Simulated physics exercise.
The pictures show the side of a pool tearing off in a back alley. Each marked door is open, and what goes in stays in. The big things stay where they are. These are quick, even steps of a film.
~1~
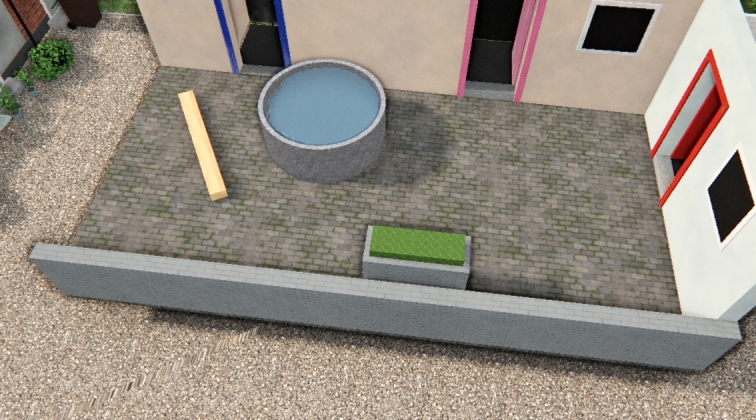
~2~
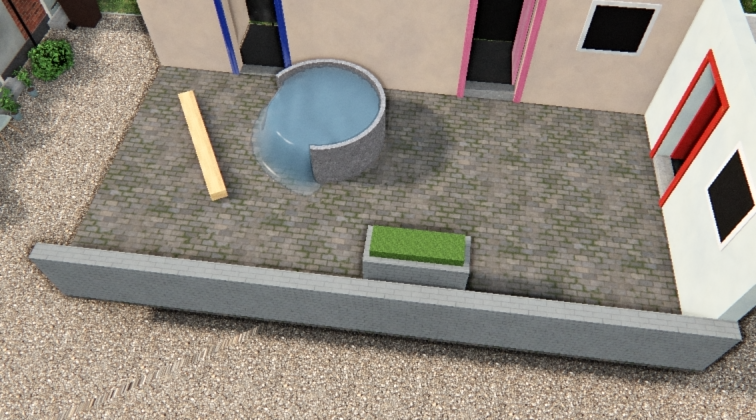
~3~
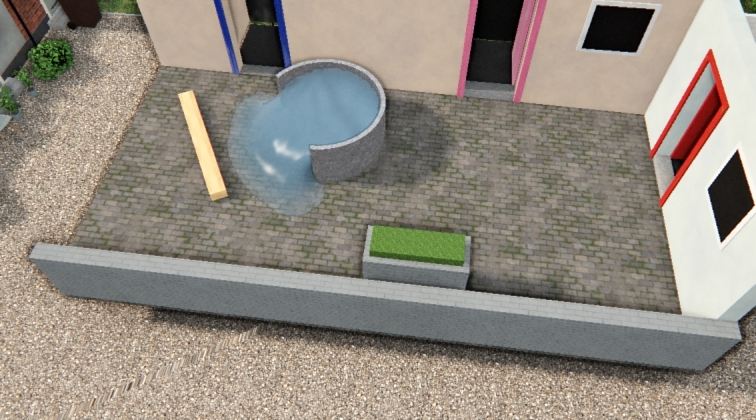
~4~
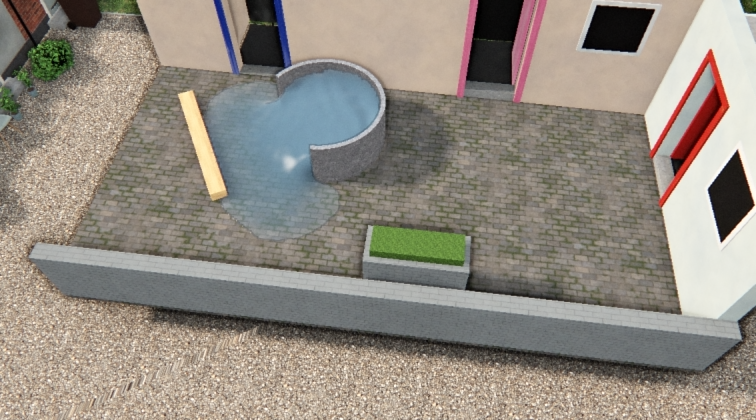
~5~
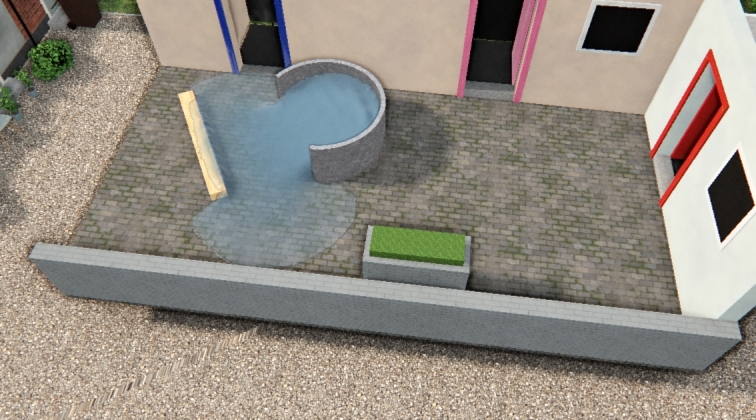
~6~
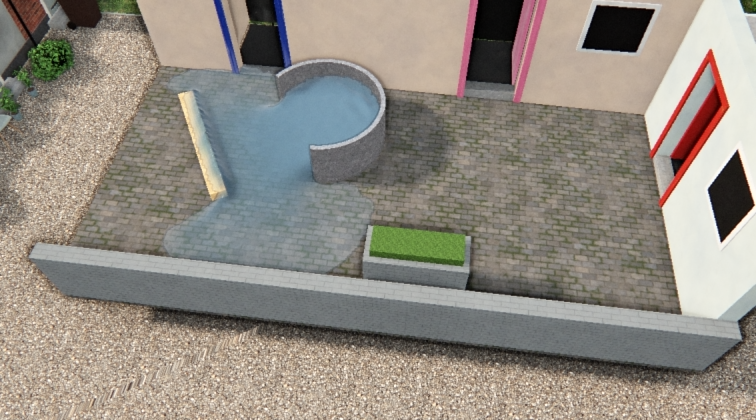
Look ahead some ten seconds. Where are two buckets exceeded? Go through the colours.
One by one: The pink door admits no more than that; the red door admits no more than that; the blue door lets in a lot.
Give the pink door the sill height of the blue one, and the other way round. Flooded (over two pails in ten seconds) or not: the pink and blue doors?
The pink door holds, the blue door lets less in.
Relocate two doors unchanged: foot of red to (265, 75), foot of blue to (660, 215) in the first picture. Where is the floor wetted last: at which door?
I say the one in blue.
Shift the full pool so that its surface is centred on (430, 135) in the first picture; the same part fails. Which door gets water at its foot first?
I say the one in blue.
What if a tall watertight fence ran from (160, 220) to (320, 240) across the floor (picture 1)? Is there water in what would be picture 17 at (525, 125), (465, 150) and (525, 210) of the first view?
In turn: No water, no water, dry.
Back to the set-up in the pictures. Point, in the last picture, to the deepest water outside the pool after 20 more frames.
Near (364, 292).
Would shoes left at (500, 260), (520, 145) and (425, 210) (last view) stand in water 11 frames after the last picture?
In turn: Not flooded, clear, not flooded.
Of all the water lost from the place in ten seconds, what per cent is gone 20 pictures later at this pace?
About 65 per cent.
A moment on, water covers 35 % of the floor; the pink door not reached, the red door not reached, the blue door under two buckets in.
Next, water covers 40 % of the floor; the pink door not reached, the red door not reached, the blue door under two buckets in.
Then, water covers 45 % of the floor; the pink door not reached, the red door not reached, the blue door over two buckets in.
Later, water covers 70 % of the floor; the pink door wet at the sill, nothing in, the red door not reached, the blue door far over two buckets in.
In the end, water covers 75 % of the floor; the pink door wet at the sill, nothing in, the red door wet at the sill, nothing in, the blue door far over two buckets in.
